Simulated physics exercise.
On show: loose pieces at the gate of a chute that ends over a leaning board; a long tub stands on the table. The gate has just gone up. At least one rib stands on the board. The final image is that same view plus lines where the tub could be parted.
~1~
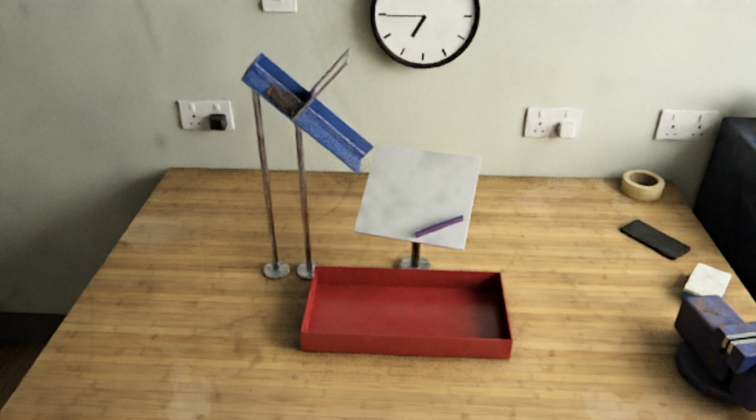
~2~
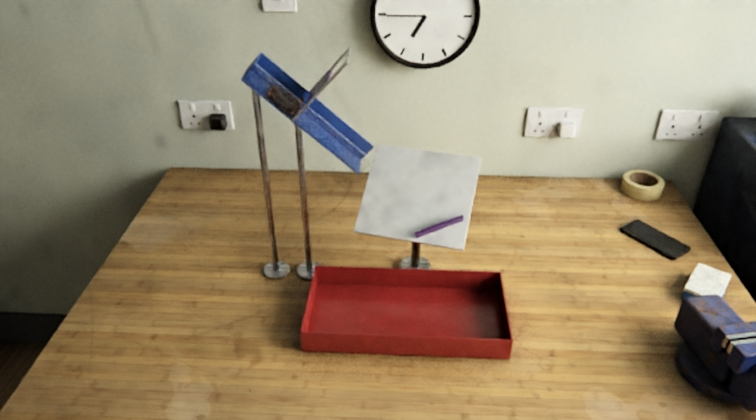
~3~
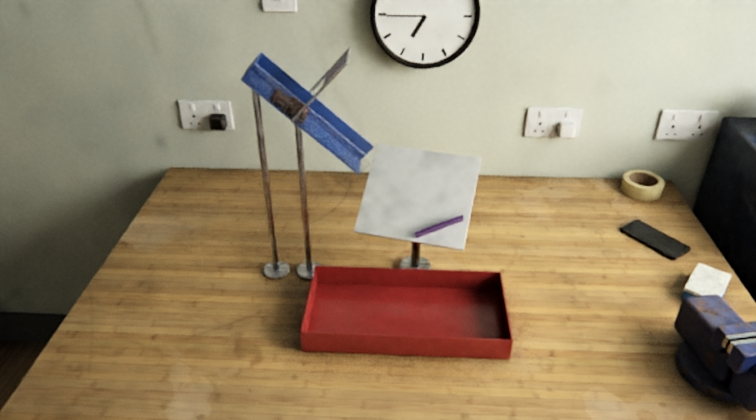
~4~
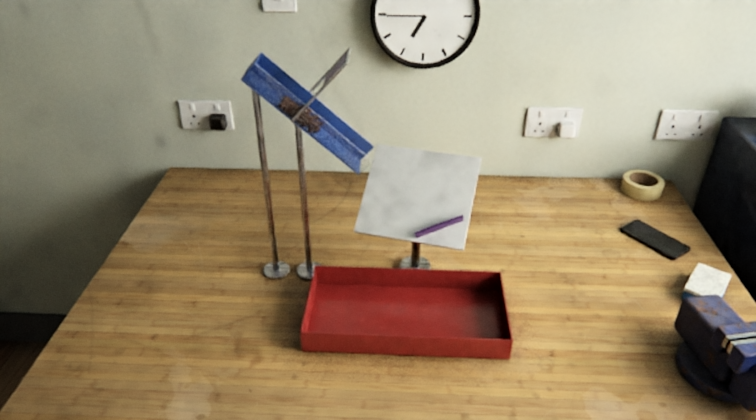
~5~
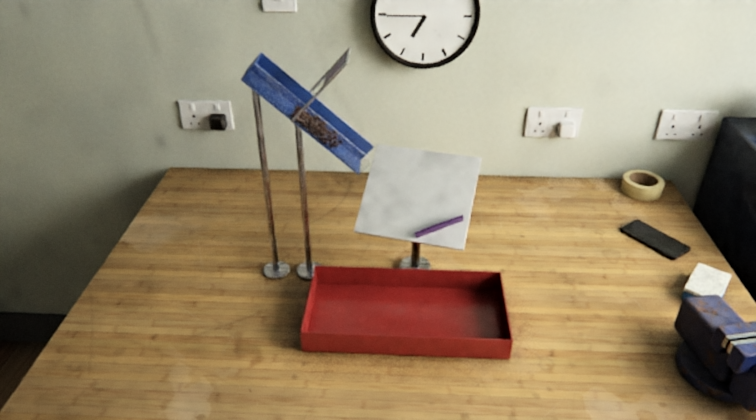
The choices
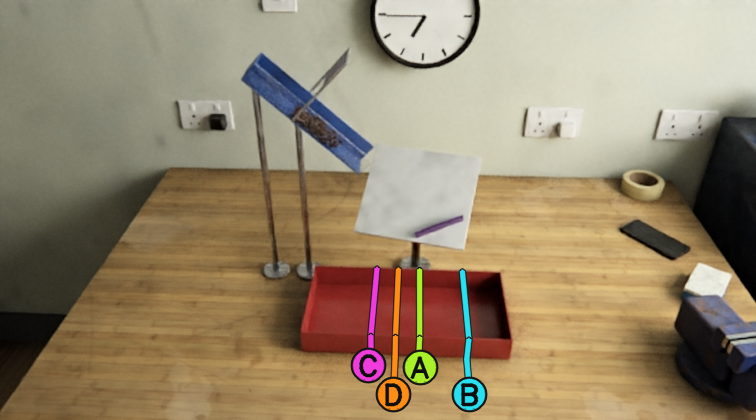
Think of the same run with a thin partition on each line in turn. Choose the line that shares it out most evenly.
Take D.
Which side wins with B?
More lands on the left.
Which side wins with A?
Left.
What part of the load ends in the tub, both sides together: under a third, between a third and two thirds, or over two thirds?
It is over two thirds.
On the marked copy, line A crosses the front rim at (419, 337); line B crosses the front rim at (468, 338); line C crosses the front rim at (370, 335); line D crosses the front rim at (395, 336).
If A is chosen, of what is caught, most on the left of the divider, a small part on the right.
If B is chosen, of what is caught, nearly all on the left of the divider, a stray few on the right.
If C is chosen, of what is caught, a small part on the left of the divider, nearly all on the right.
If D is chosen, of what is caught, about half on the left of the divider, about half on the right.
